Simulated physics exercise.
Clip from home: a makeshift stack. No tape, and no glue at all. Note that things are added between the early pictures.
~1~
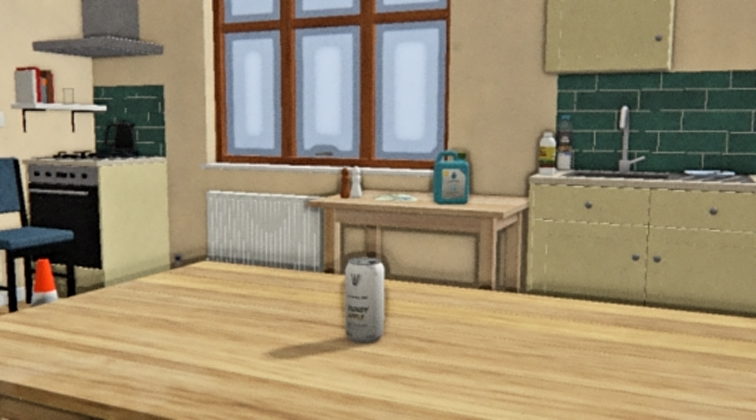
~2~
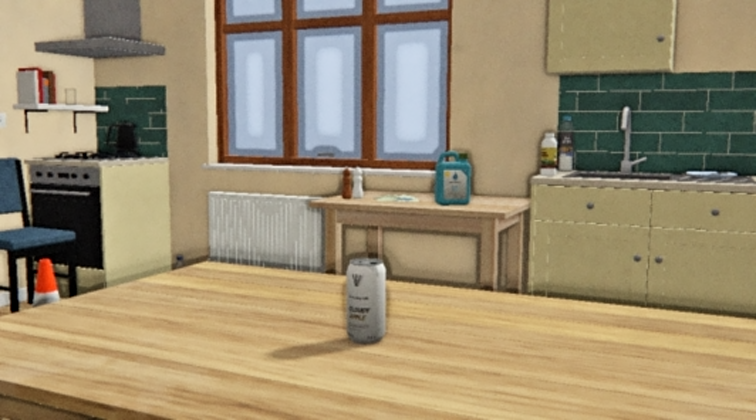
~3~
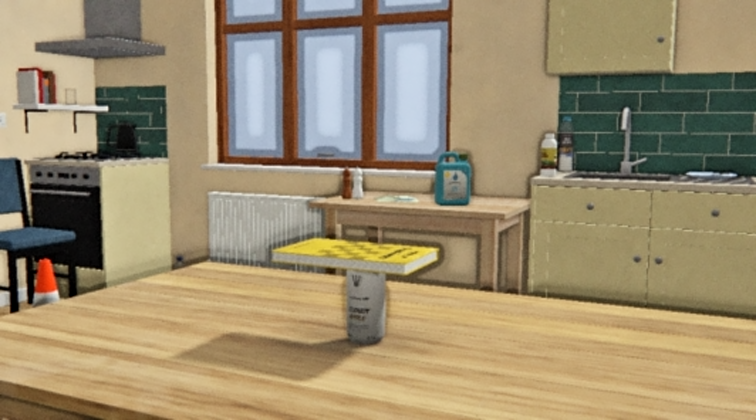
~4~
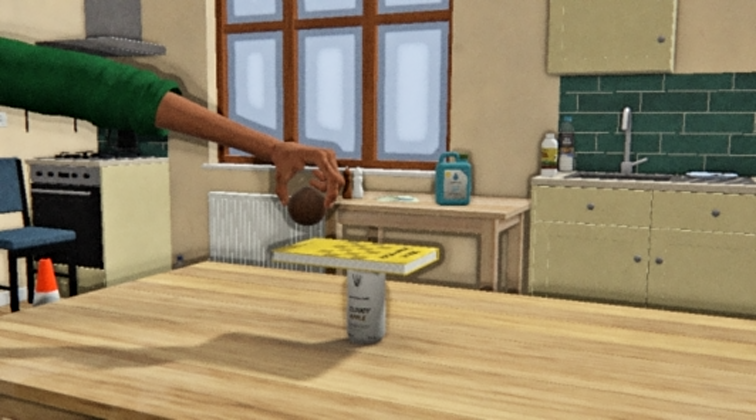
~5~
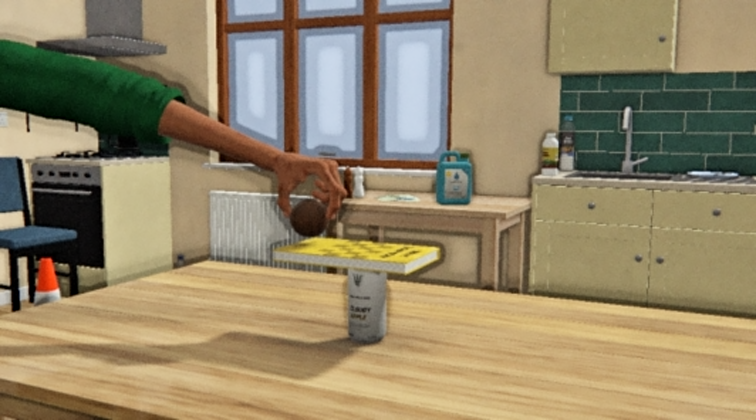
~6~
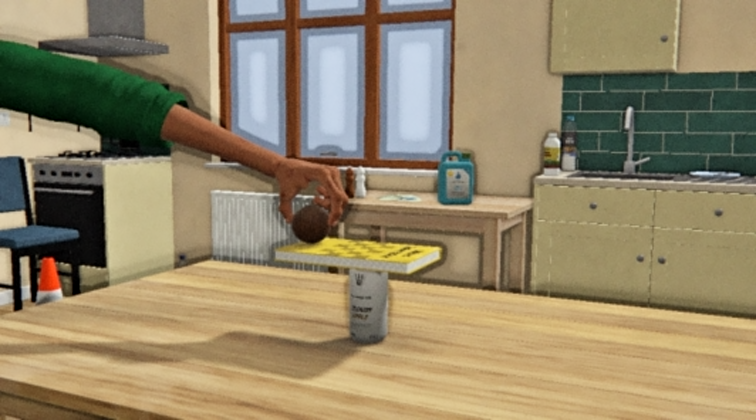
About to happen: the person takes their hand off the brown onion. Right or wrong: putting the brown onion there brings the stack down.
Right, the stack comes down.
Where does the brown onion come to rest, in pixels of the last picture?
Around (297, 309).
Then, 0.40 s later than the last frame, brown onion now fallen; yellow book tilted by 59°.
Then, 0.90 s later than the last frame, yellow book on its side.
Then, 1.30 s later than the last frame, yellow book now fallen; white can on its side.
When it is over, fallen, white can, yellow book and brown onion. End places, in pixels of the last picture, brown onion near (296, 309). The stack gives way.
